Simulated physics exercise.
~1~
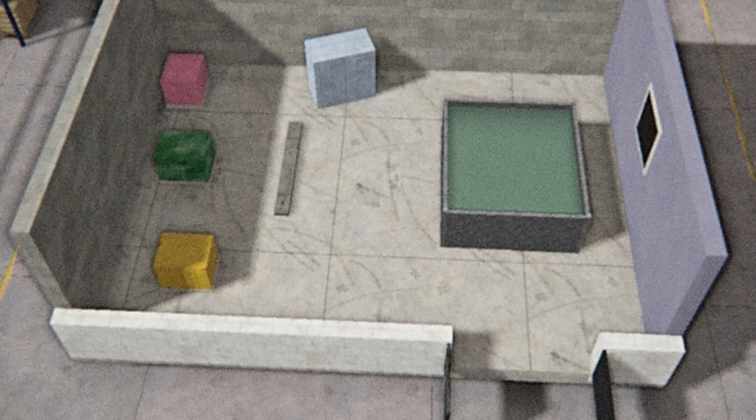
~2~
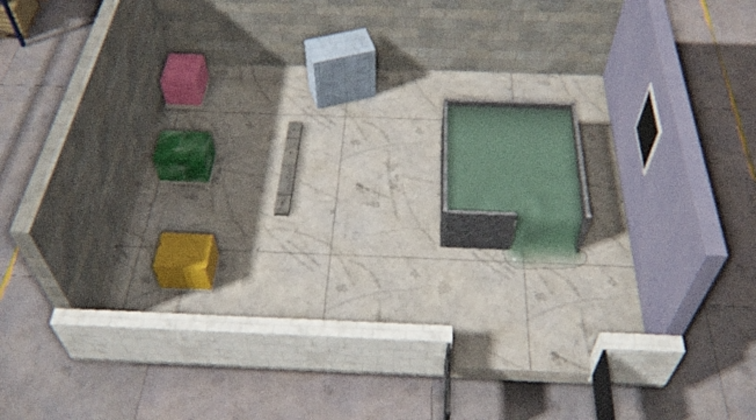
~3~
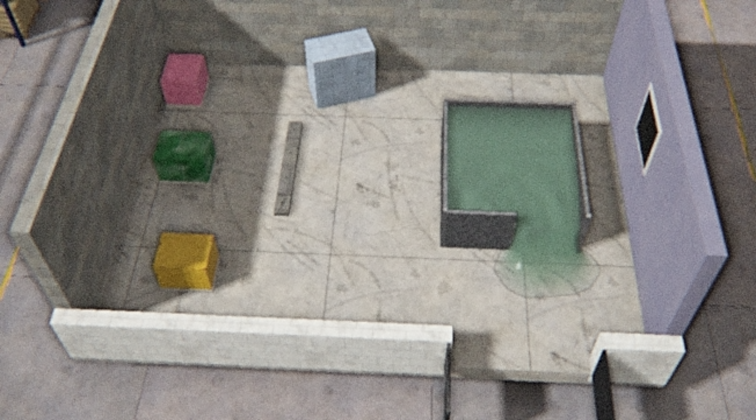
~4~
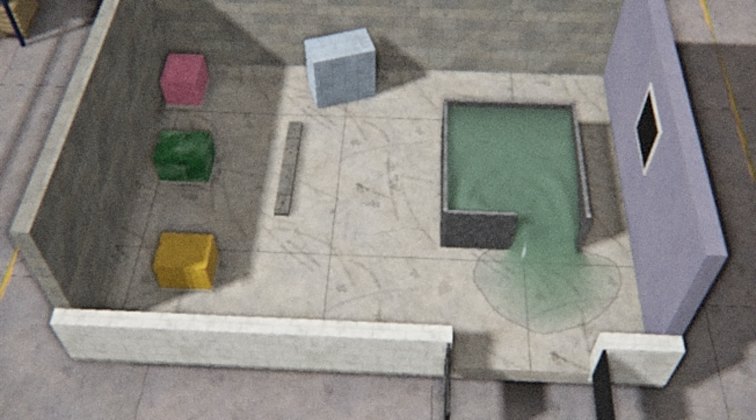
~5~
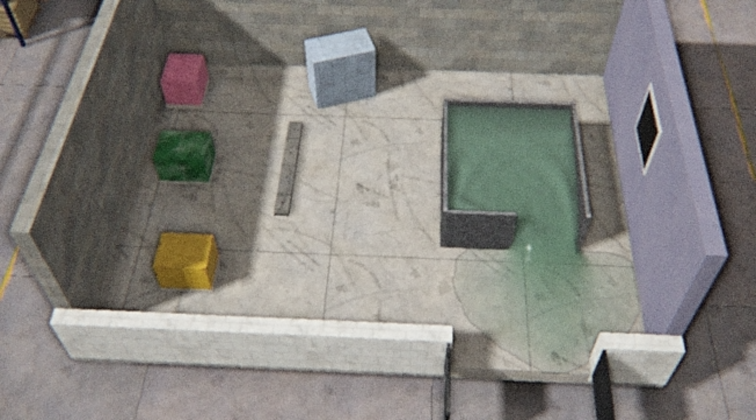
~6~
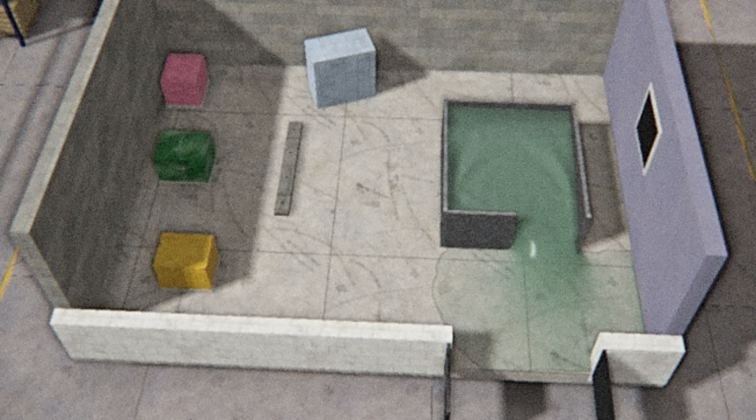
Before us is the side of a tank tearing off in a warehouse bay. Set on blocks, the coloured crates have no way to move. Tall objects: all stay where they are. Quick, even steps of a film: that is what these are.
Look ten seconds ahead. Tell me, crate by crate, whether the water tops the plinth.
Outcome: Yellow crate: Dry, green crate: Dry, pink crate: Dry.
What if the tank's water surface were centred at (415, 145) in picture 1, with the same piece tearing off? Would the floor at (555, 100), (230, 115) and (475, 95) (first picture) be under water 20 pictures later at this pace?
As listed: Not flooded, dry, no water.
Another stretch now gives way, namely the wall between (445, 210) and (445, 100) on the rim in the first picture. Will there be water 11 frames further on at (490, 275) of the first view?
At that place: No water.
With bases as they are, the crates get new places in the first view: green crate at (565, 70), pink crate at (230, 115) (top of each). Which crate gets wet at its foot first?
I would point to the one in green.
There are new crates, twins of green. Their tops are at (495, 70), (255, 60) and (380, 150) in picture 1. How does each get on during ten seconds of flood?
Crate by crate: Gets flooded; is not reached; is not reached.
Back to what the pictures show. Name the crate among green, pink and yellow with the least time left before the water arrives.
Simply the crate marked yellow.
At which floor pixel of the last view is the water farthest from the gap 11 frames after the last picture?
Somewhere about (273, 343).
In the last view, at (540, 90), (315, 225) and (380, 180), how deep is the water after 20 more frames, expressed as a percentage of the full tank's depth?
Taking the places in turn, I get roughly 0, 0 and 0 percent.
A moment on, water covers 15 % of the floor; the yellow crate not reached, the green crate not reached, the pink crate not reached.
Next, water covers 15 % of the floor; the yellow crate not reached, the green crate not reached, the pink crate not reached.
Then, water covers 25 % of the floor; the yellow crate not reached, the green crate not reached, the pink crate not reached.
Later, water covers 30 % of the floor; the yellow crate water round its plinth, the green crate not reached, the pink crate not reached.
In the end, water covers 50 % of the floor; the yellow crate stayed above the water, the green crate stayed above the water, the pink crate stayed above the water.
